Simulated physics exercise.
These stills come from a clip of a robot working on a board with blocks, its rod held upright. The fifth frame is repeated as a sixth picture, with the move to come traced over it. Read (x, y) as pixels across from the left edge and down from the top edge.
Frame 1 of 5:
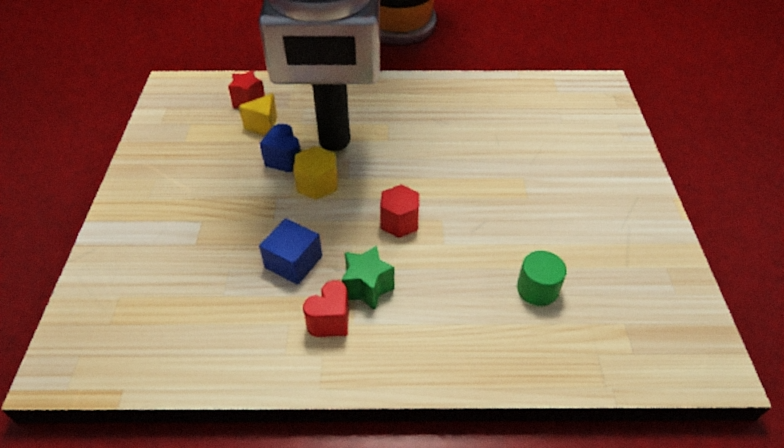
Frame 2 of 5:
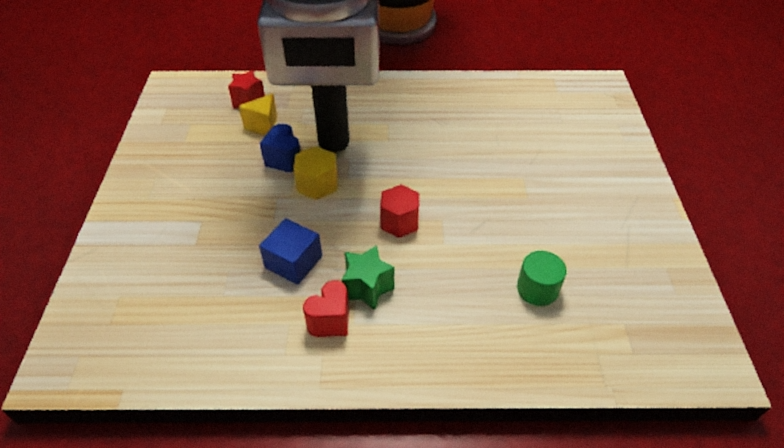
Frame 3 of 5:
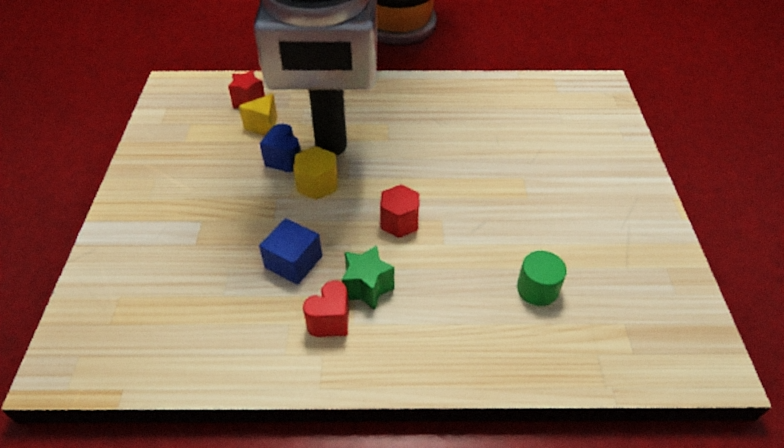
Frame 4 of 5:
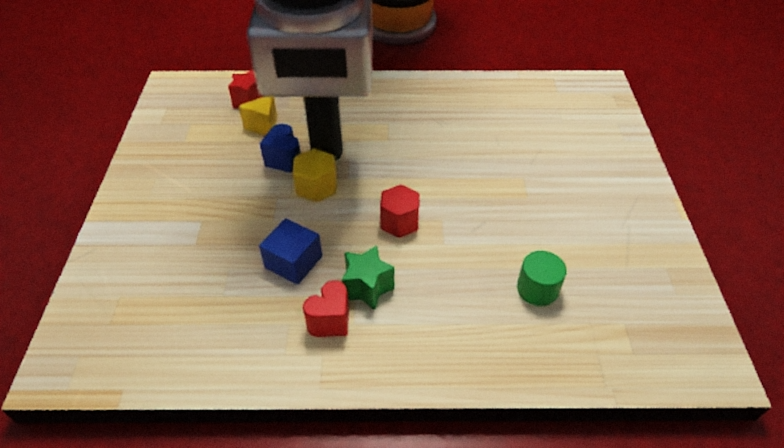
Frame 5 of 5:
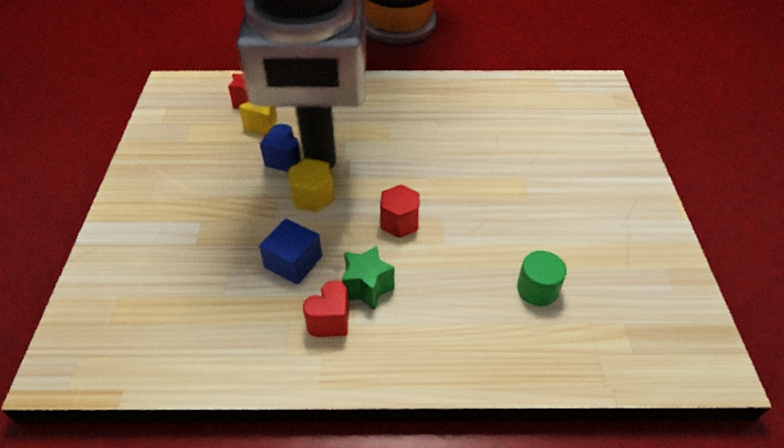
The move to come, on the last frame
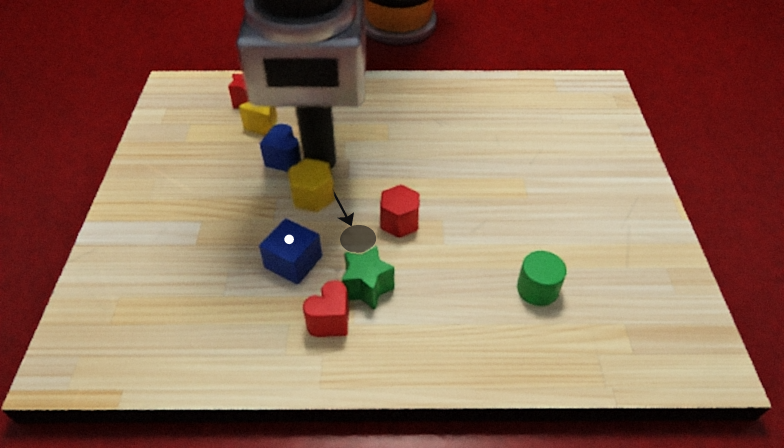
A robot arm with a black rod stands at the back of a pale wooden board on a red surface, seen from above and in front. Red, yellow and blue blocks sit at the upper left, with a blue cube, green star and red heart below and a green cylinder right. The rod moves slightly forward and left, pushing the yellow six-sided block a short way toward the viewer.
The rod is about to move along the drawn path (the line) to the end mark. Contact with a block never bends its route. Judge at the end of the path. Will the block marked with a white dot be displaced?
No
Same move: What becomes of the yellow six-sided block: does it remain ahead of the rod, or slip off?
The rod passes it.
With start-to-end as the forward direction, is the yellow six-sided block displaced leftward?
The answer is no.
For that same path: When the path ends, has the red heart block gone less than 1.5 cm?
I'd say yes.
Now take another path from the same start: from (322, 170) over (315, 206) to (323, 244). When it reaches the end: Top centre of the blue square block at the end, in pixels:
Put as a pixel place, it's (269, 287).
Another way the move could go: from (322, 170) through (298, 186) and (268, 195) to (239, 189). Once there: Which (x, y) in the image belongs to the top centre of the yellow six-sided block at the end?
For the centre of its top, I'd go with (298, 194).
The line goes in a line from (322, 170) to (358, 239); the dot is on the blue square block.
The first path, step by step. One third of the way, rod (333, 185); yellow six-sided block (308, 194), turned 25° clockwise.
Two thirds of the way, rod (345, 208); yellow six-sided block (305, 202), turned 45° clockwise.
At the end, rod (358, 232); blue square block unmoved; yellow six-sided block (305, 202), turned 45° clockwise; red heart block unmoved.
